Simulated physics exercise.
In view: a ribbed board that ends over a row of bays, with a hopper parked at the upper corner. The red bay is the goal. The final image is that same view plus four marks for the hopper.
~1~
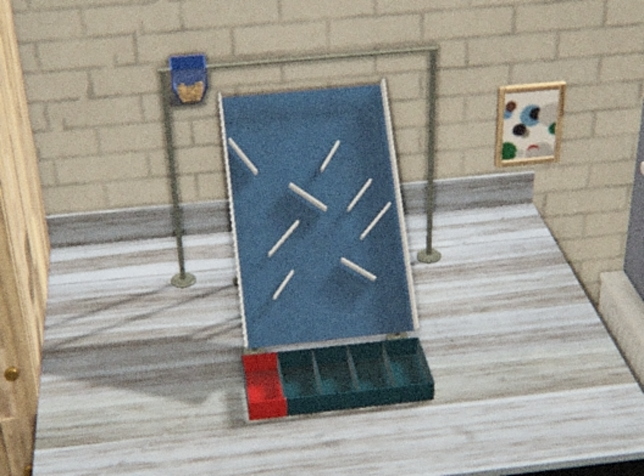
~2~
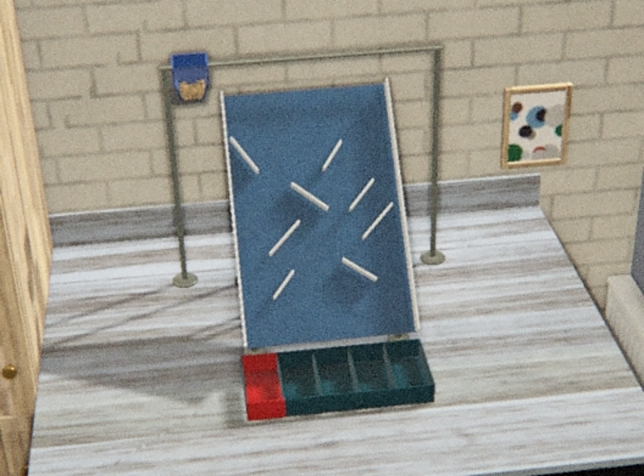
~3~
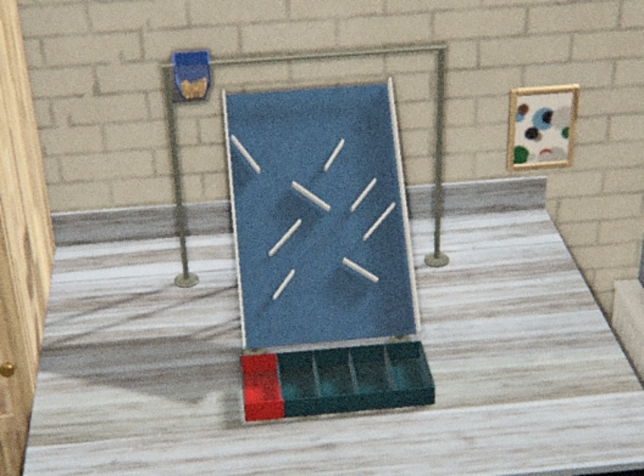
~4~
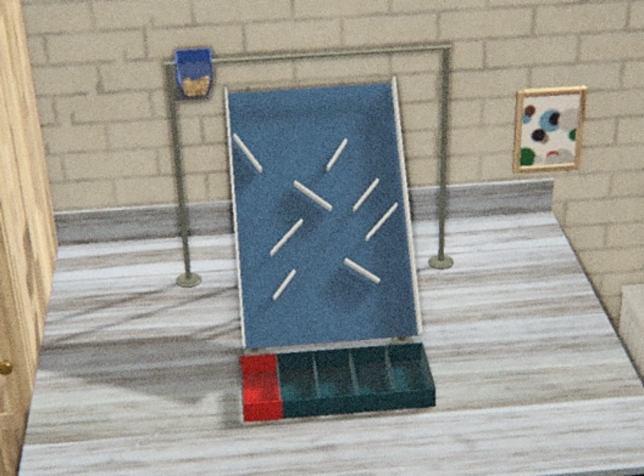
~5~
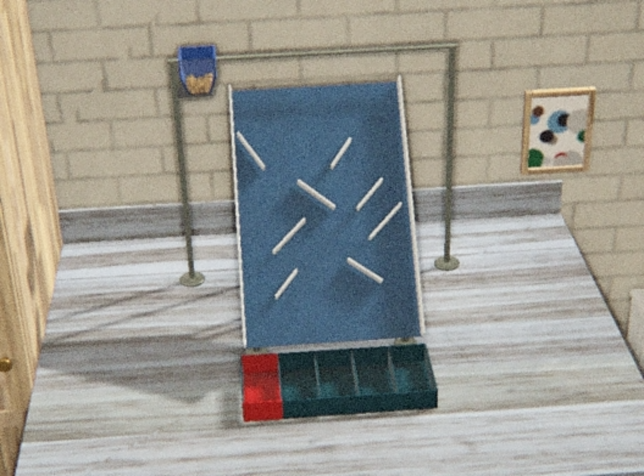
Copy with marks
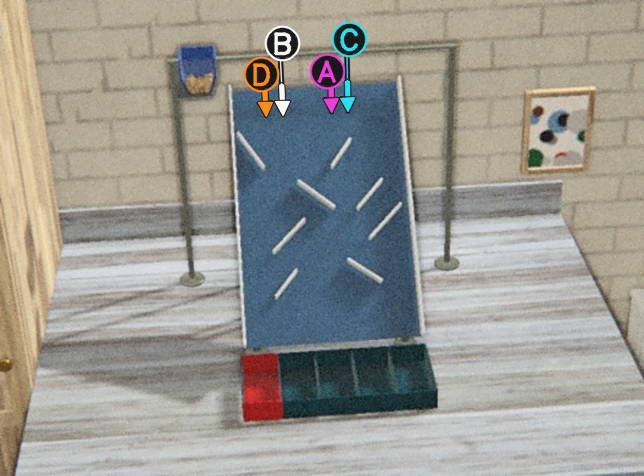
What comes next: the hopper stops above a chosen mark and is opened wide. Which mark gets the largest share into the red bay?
Go for D.
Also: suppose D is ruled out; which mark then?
It is B.
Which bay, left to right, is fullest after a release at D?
The first.
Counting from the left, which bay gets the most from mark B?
It is the first one.
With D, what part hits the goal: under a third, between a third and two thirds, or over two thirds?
Over two thirds.
On the marked copy, mark A meets the board at (331, 107); mark B meets the board at (282, 110); mark C meets the board at (347, 106); mark D meets the board at (265, 111).
If A is chosen, a stray few in the red bay, most in other bays, a small part held on the board.
If B is chosen, about two thirds in the red bay, about a quarter in other bays, a stray few outside the box.
If C is chosen, none in the red bay, nearly all in other bays, a stray few held on the board, a stray few outside the box.
If D is chosen, most in the red bay, a small part in other bays, a stray few outside the box.
